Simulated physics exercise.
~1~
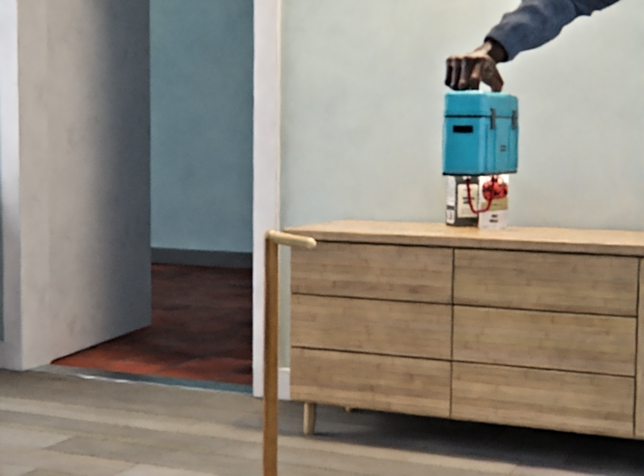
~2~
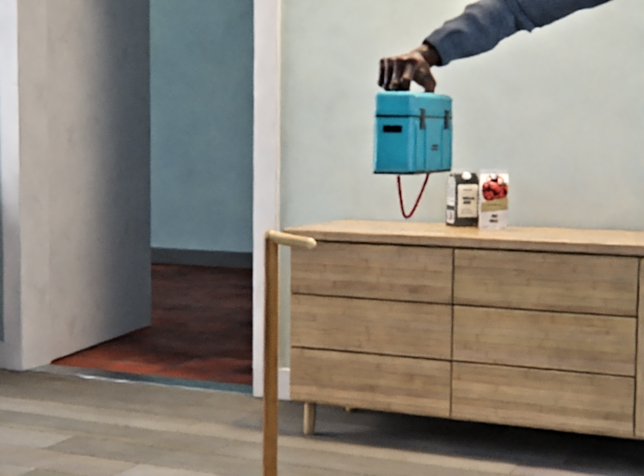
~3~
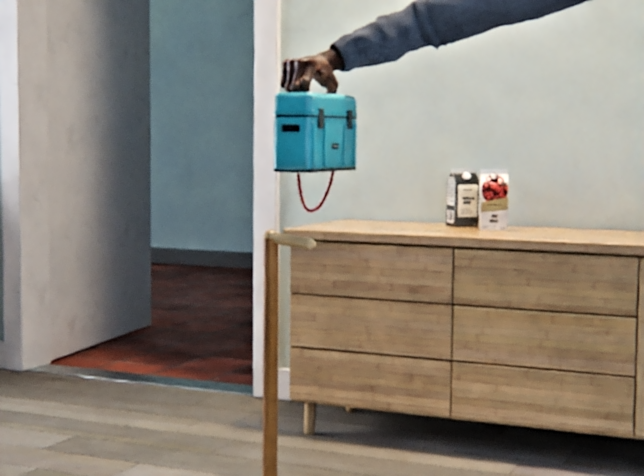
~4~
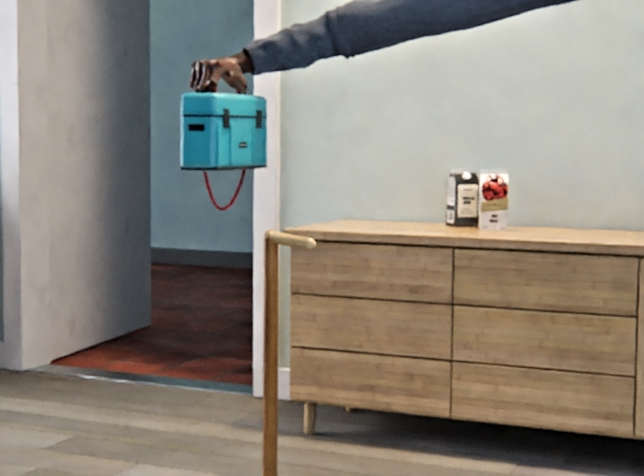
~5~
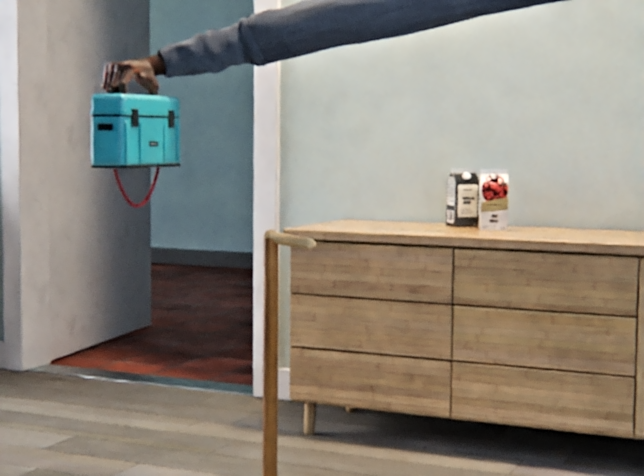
Turquoise case with a red loop hanging beneath, carried left by a hand above a wooden post, passing clear of it.
